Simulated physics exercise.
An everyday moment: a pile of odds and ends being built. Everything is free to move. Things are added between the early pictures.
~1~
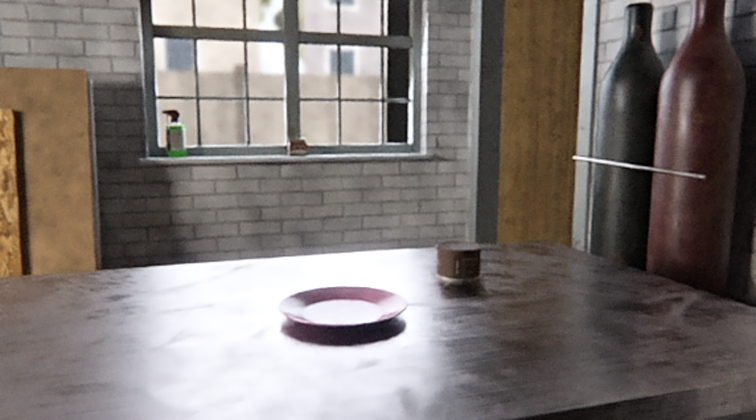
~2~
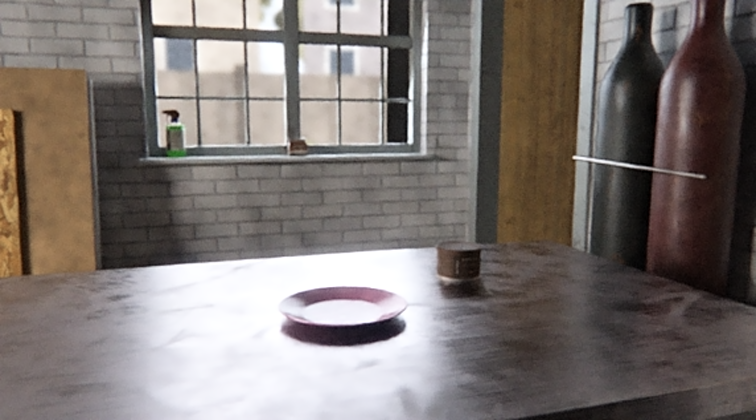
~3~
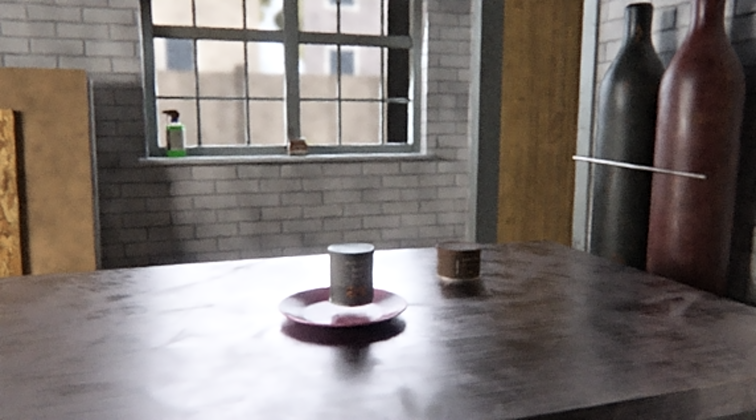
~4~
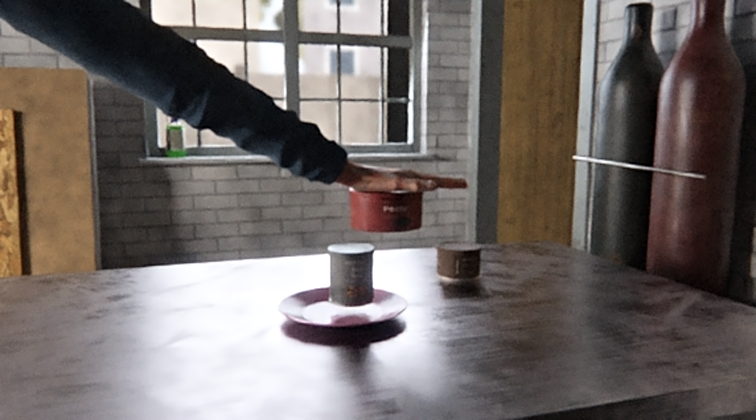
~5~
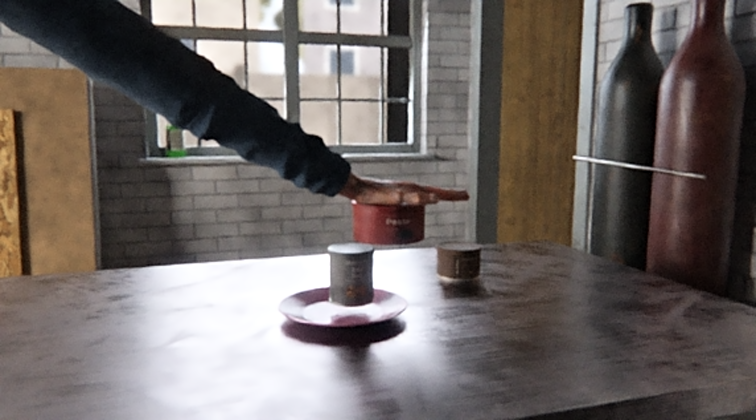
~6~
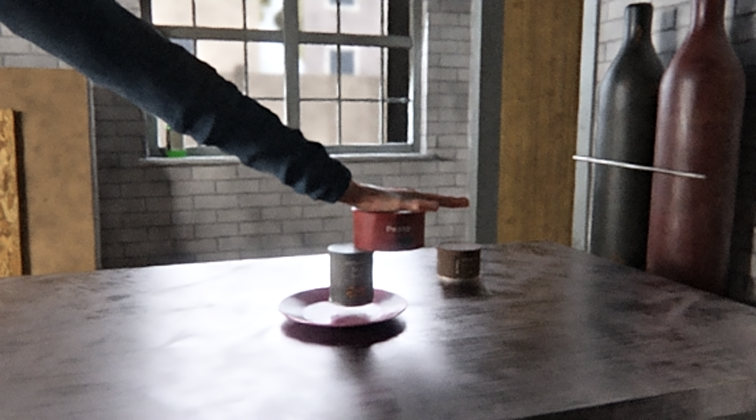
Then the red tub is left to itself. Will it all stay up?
In the end the pile comes apart.
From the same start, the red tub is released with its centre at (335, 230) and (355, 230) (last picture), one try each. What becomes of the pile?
In the first case it keeps its balance; in the second case it keeps its balance.
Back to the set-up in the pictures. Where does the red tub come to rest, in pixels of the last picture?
At about (433, 272).
Then, 0.30 s on from there, red tub now fallen.
Then, 0.50 s on from there, things are still on the move.
Then, 1.60 s on from there, nothing new.
In the end, fallen, red tub; the other 3 unmoved. At the end, from the last picture's camera, red tub near (433, 272). The pile gives way.
